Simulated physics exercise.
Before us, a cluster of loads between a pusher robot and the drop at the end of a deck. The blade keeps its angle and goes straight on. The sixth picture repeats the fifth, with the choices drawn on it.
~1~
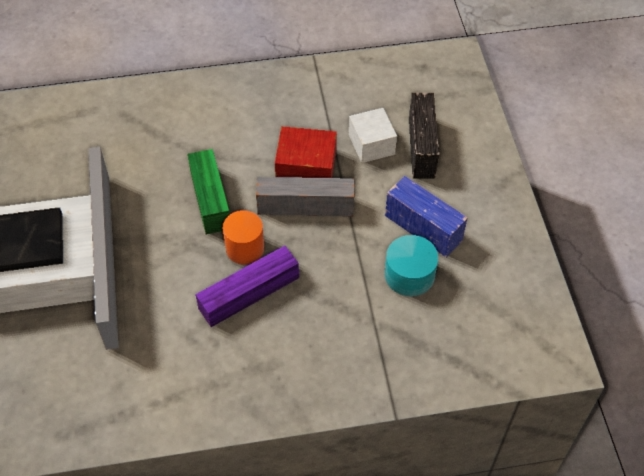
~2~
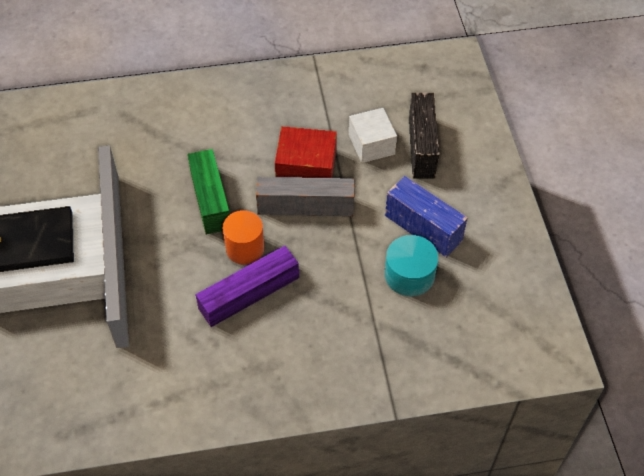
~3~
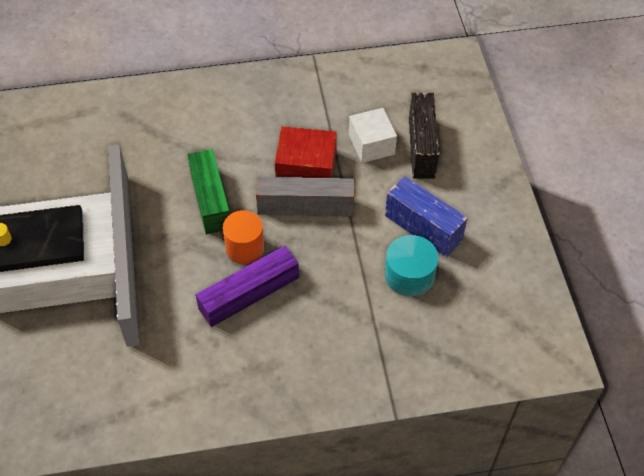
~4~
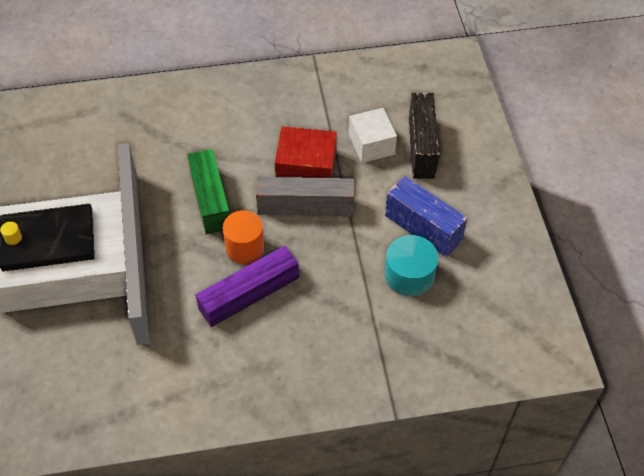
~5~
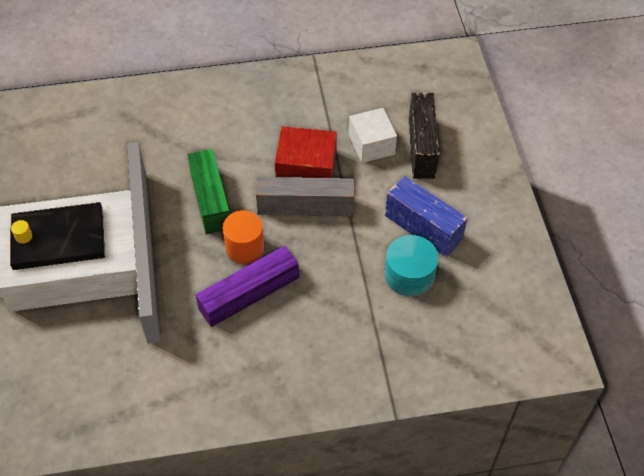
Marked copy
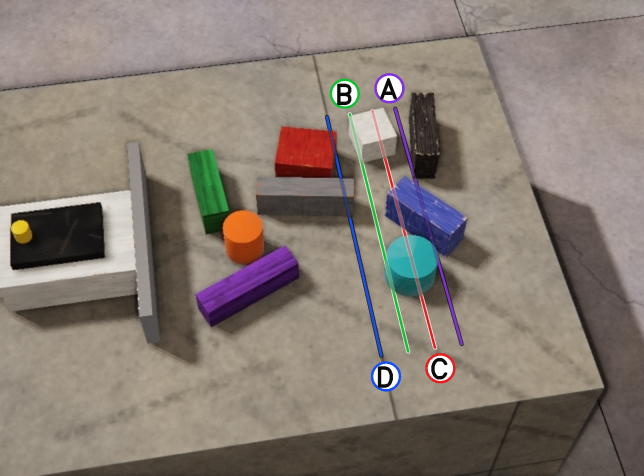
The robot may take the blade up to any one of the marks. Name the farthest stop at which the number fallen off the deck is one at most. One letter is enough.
Up to line A.
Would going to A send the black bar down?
Yes.
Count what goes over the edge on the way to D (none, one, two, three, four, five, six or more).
In all, none.
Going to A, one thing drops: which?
It is the black bar.
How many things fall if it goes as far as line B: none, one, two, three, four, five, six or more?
By then, none.
On the marked copy, A at (426, 216); B at (377, 223); C at (401, 220); D at (352, 226).
Following A. Soon after the start, robot (171, 219); purple stick (307, 269); green stick (258, 185).
Later, robot (276, 206); black bar (462, 130); white crate (431, 130).
In the end, robot (354, 195); black bar over the edge; white crate (500, 122); one fallen.
As for the rest, B is within the limit but short; C is within the limit but short; D is within the limit but short.
